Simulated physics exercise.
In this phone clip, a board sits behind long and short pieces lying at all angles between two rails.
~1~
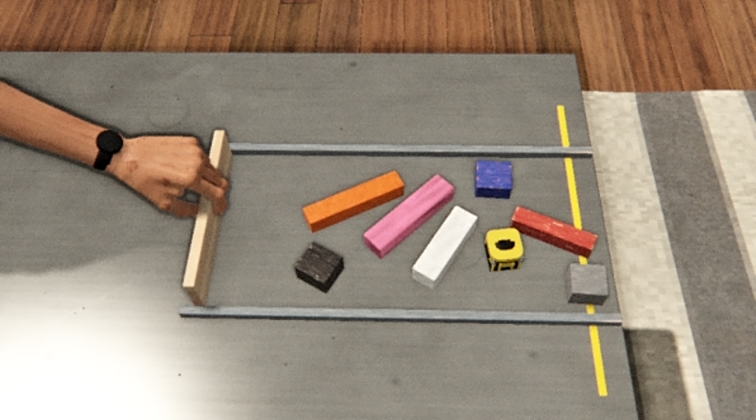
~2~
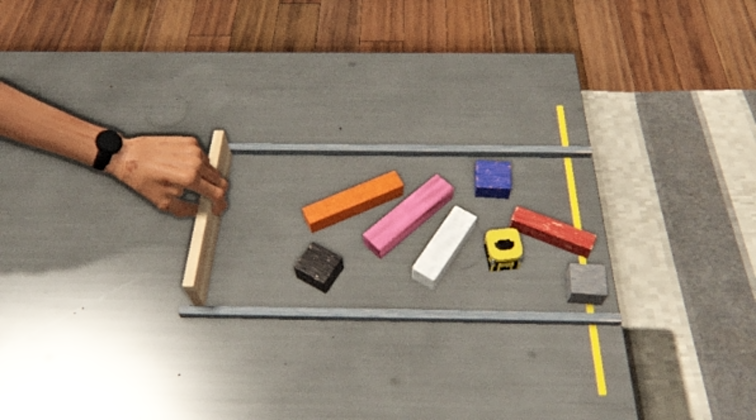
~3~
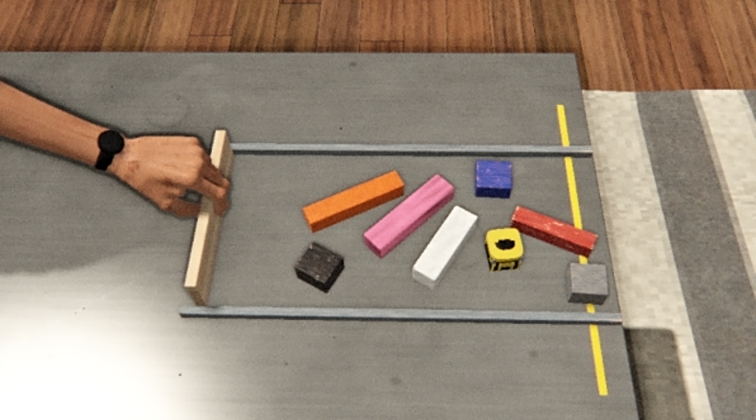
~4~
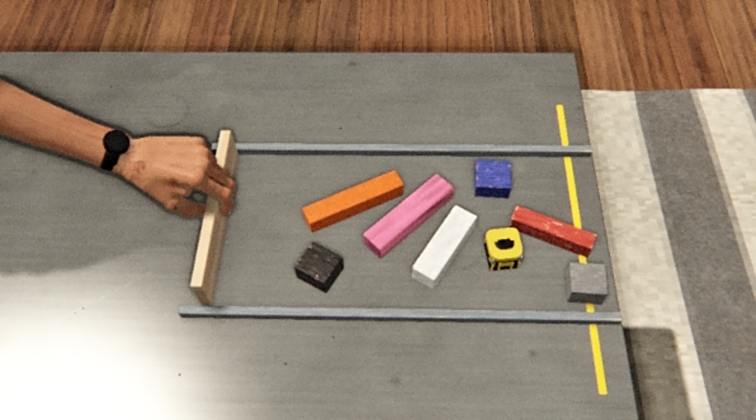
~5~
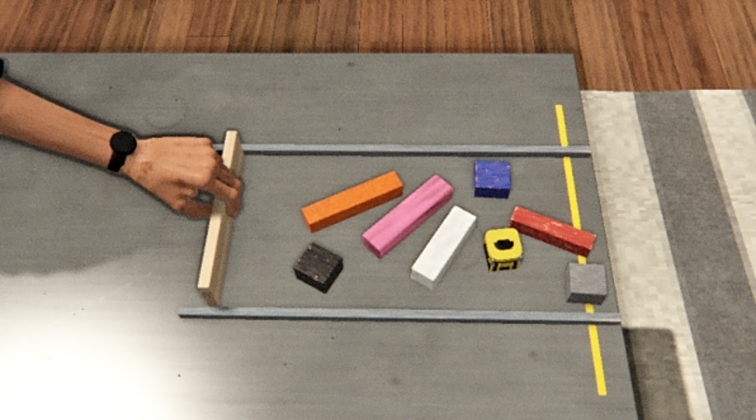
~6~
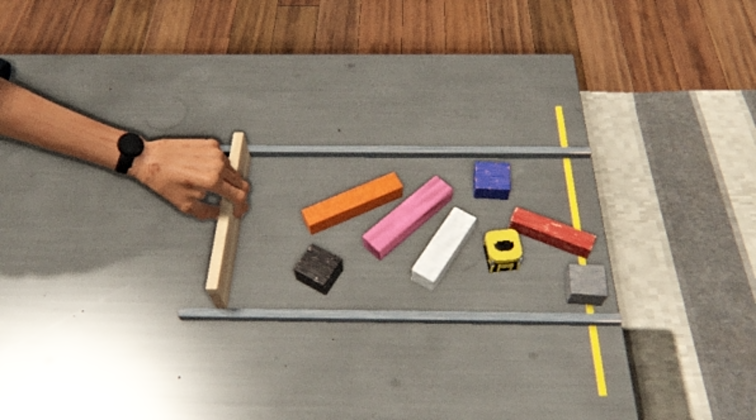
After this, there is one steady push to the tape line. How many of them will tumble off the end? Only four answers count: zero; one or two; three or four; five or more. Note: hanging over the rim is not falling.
A lot - five plus.
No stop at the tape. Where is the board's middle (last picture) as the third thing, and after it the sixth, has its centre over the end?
At (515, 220) for the third, at (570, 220) for the sixth.
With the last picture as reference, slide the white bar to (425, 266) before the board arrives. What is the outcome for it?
I reckon the white bar drops away.
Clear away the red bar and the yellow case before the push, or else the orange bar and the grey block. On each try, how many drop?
First 4, then 4.
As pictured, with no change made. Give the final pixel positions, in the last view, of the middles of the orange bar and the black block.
(598, 184) and (609, 281), roughly.
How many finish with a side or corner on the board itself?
2 end up touching it.
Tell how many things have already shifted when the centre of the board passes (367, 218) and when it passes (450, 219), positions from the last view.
3 and 7.
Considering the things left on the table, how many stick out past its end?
The count is 2.
Soon after, none off yet; grey block at rest near (586, 285); red bar at rest near (551, 233); yellow case at rest near (502, 251).
After that, none off yet; grey block moving near (592, 287); red bar displaced a little near (591, 240); yellow case displaced well along near (560, 265).
In the end, the number that fall off is five or more; gone, pink stick, white bar, blue block, yellow case, red bar and grey block.
